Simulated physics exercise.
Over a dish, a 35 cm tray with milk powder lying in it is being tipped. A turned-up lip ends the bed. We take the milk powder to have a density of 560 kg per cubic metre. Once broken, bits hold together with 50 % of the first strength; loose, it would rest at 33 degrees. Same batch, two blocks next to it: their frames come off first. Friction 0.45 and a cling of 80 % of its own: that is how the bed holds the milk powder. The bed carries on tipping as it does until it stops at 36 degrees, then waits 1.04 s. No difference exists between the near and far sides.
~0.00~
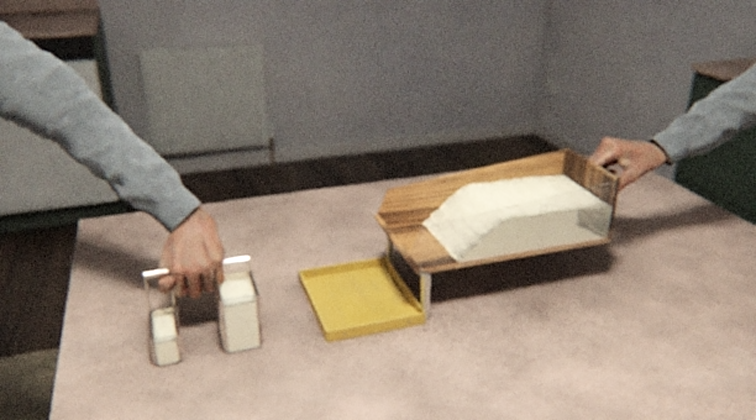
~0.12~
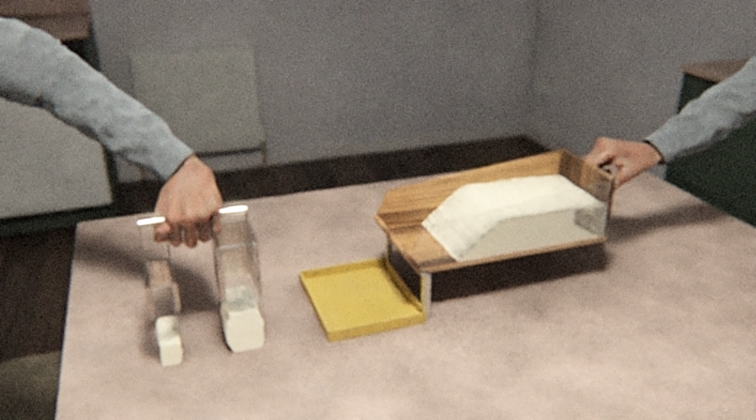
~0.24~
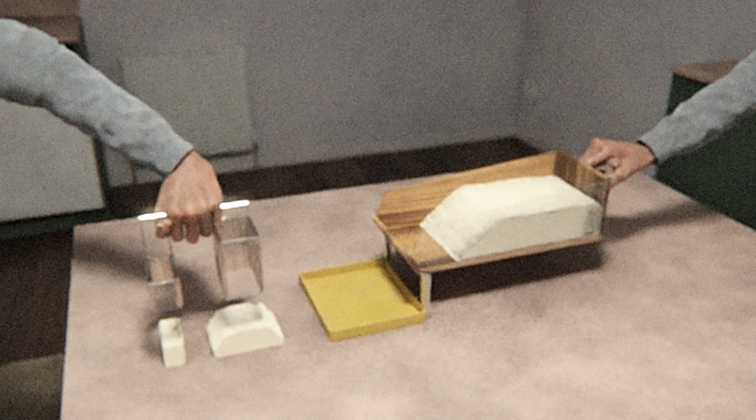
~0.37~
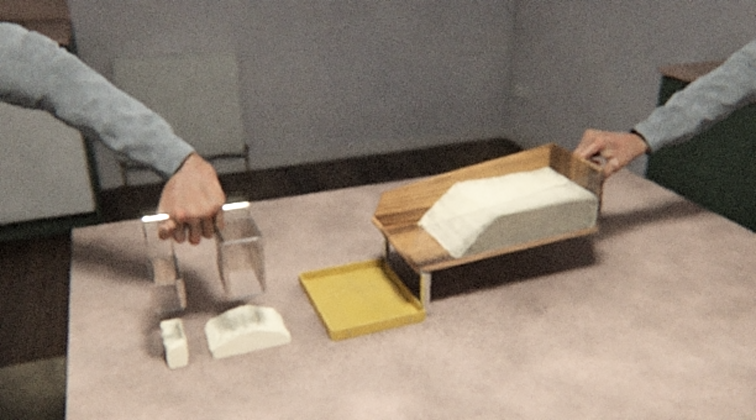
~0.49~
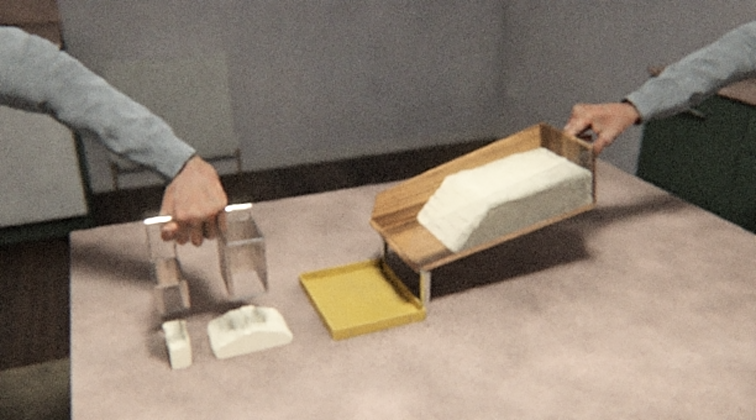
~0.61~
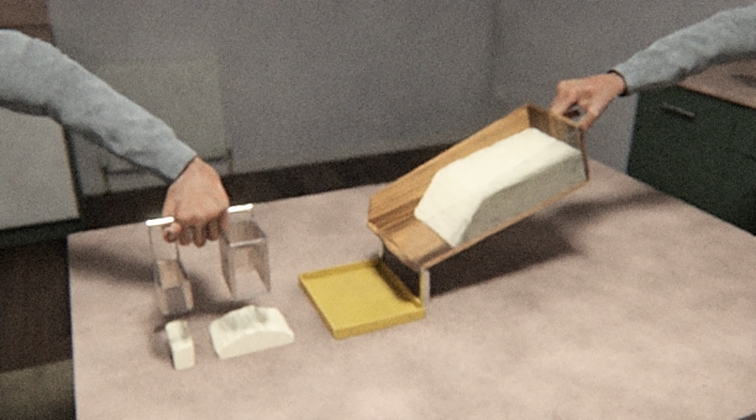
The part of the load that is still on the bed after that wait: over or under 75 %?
It lands beneath 75 %.
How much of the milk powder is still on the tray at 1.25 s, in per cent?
Close to 90 percent.
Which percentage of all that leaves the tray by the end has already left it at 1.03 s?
Looks like roughly 0 %, give or take.
By 0.80 s, the tilt is 29 degrees and 100 % is on the bed.
By 1.03 s, the tilt is 36 degrees and 100 % is on the bed.
By 1.25 s, the tilt is 36 degrees and 90 % is on the bed.
By 1.48 s, the tilt is 36 degrees and 74 % is on the bed.
By 2.00 s, at the end, the tilt is 36 degrees and 66 % is on the bed.
